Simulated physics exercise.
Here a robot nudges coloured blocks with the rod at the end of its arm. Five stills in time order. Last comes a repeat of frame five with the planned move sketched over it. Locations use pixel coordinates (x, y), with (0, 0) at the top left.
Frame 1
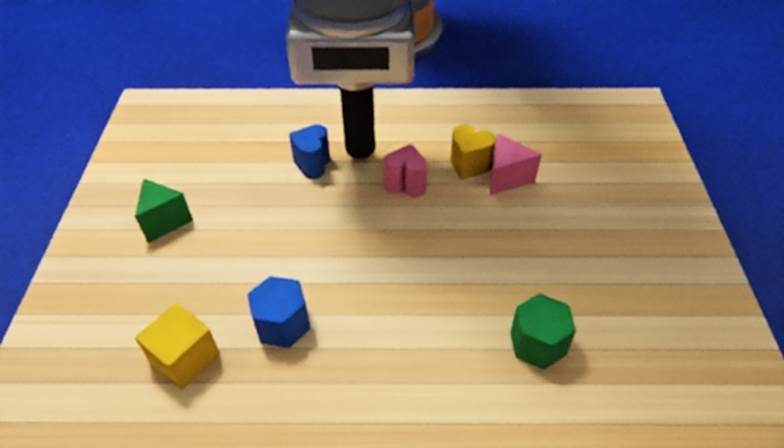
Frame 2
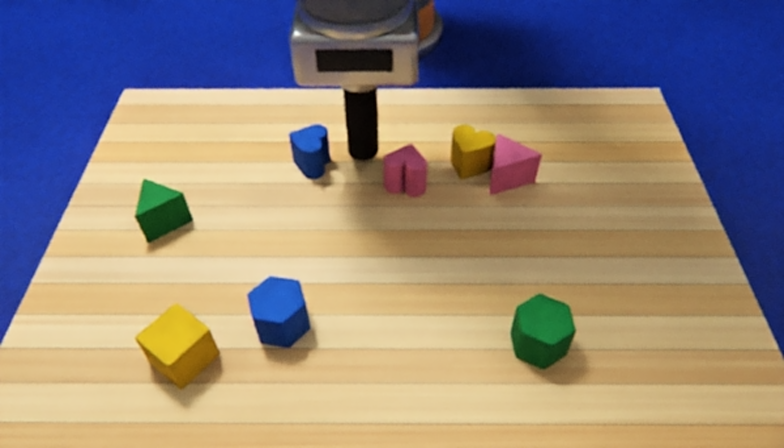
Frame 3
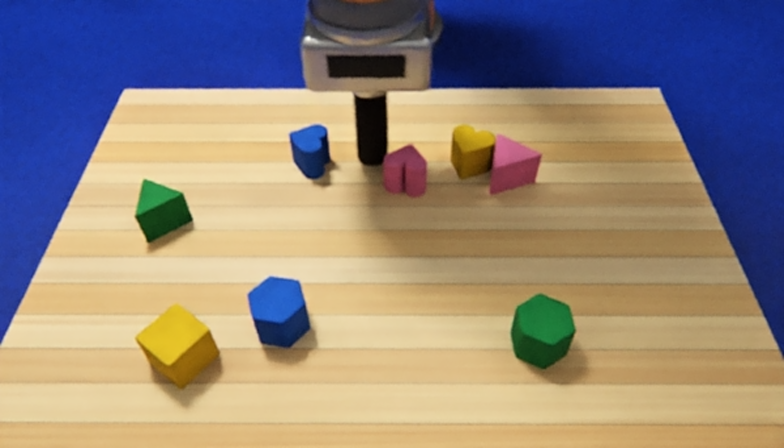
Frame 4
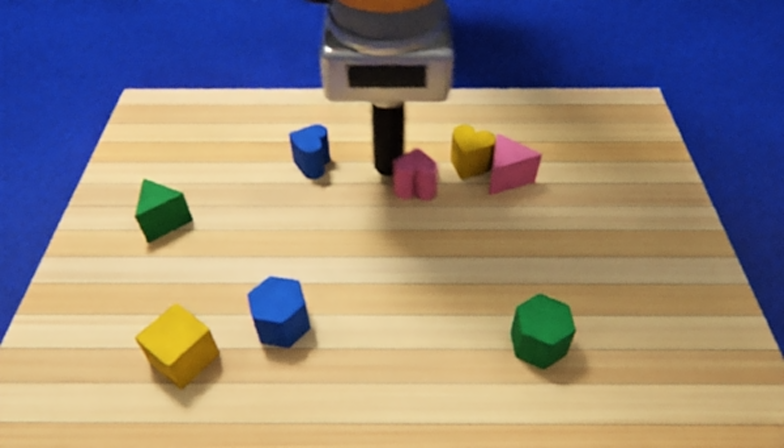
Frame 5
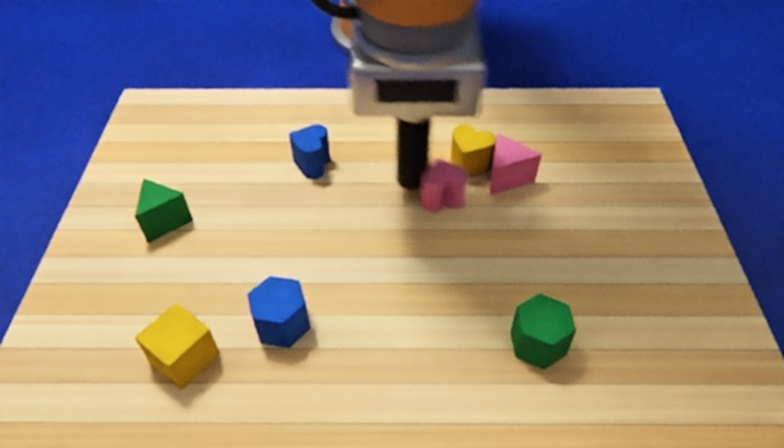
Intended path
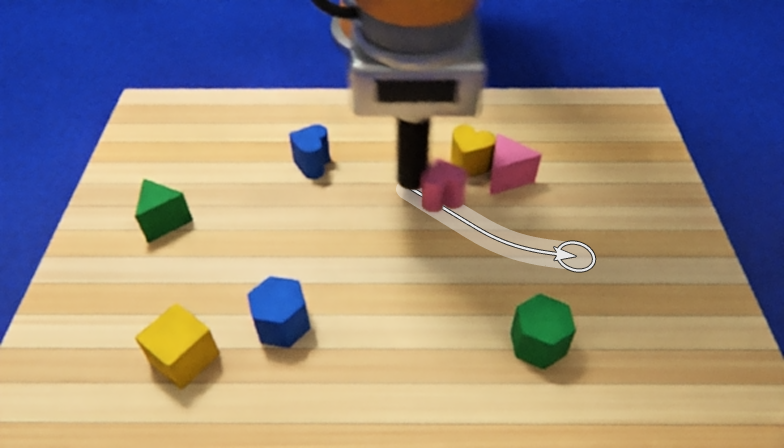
A robot arm eased its black rod to the right and slightly toward the viewer, then pushed the pink heart block a short way to the right across the wooden board, while the other coloured blocks stayed put.
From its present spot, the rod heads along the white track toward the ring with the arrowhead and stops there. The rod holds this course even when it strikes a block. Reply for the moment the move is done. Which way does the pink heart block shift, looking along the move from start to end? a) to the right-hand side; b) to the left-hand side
b (to the left-hand side)
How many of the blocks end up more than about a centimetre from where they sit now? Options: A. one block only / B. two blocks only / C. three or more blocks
A.
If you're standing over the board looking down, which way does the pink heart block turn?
The answer is counter-clockwise.
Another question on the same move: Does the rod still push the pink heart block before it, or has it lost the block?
The rod moves past it.
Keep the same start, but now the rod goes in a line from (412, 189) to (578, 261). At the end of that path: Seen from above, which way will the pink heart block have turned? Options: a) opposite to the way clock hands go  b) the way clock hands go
My pick is a.
Drawn move, from (412, 189) via (459, 217) and (512, 245), ending at (576, 256).
On the path given first. One third of the way, rod at (461, 209); pink heart block at (499, 193), turned 40° anticlockwise.
Two thirds of the way, rod at (514, 236); pink heart block at (543, 201), turned 80° anticlockwise.
At the end, rod at (579, 247); pink heart block at (554, 199), turned 105° anticlockwise; yellow heart block still.
